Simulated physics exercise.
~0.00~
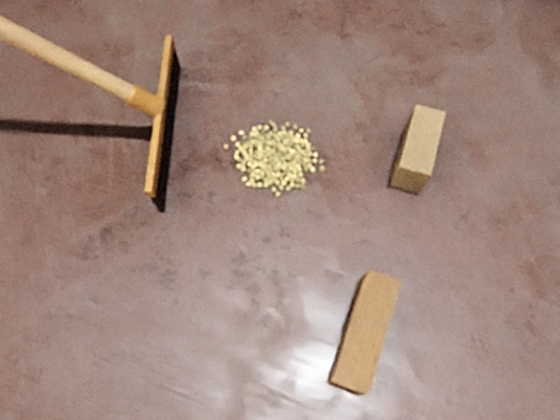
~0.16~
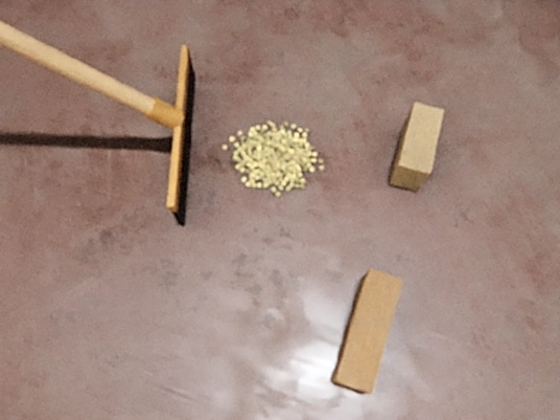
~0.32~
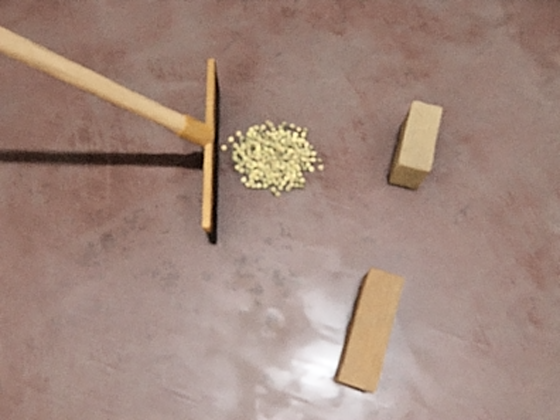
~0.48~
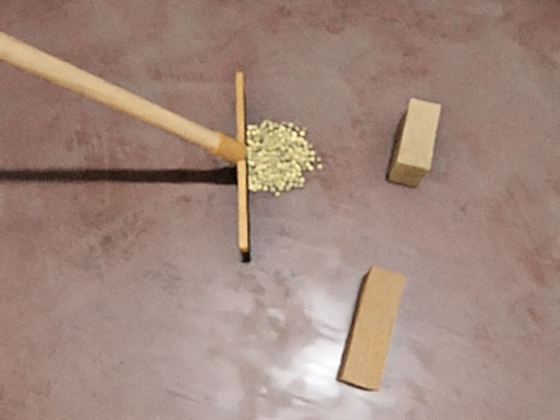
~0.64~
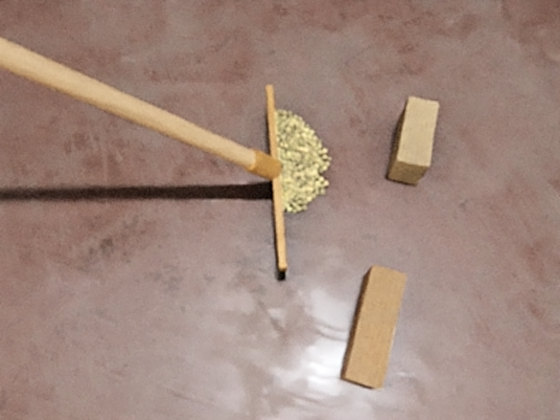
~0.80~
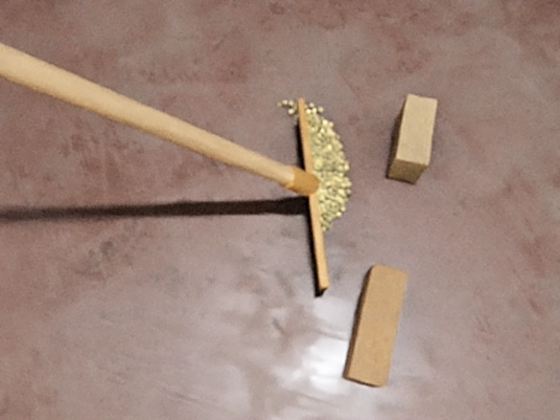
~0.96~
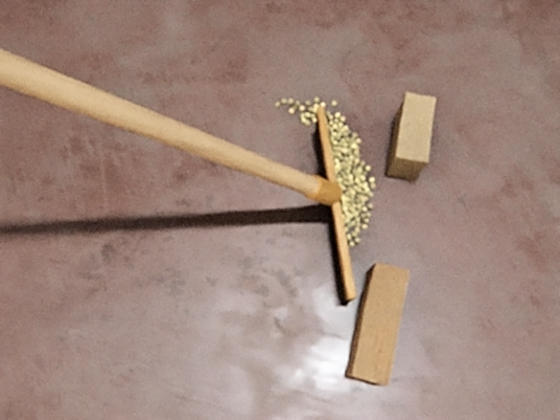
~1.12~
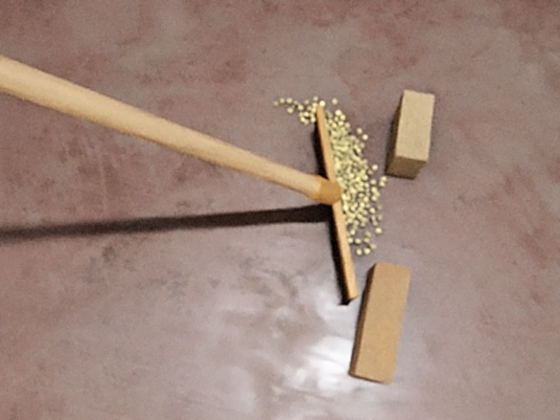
On a mottled reddish-brown floor, a long-handled squeegee pushing a pale heap of beans rightward, stopping short of two wooden blocks.
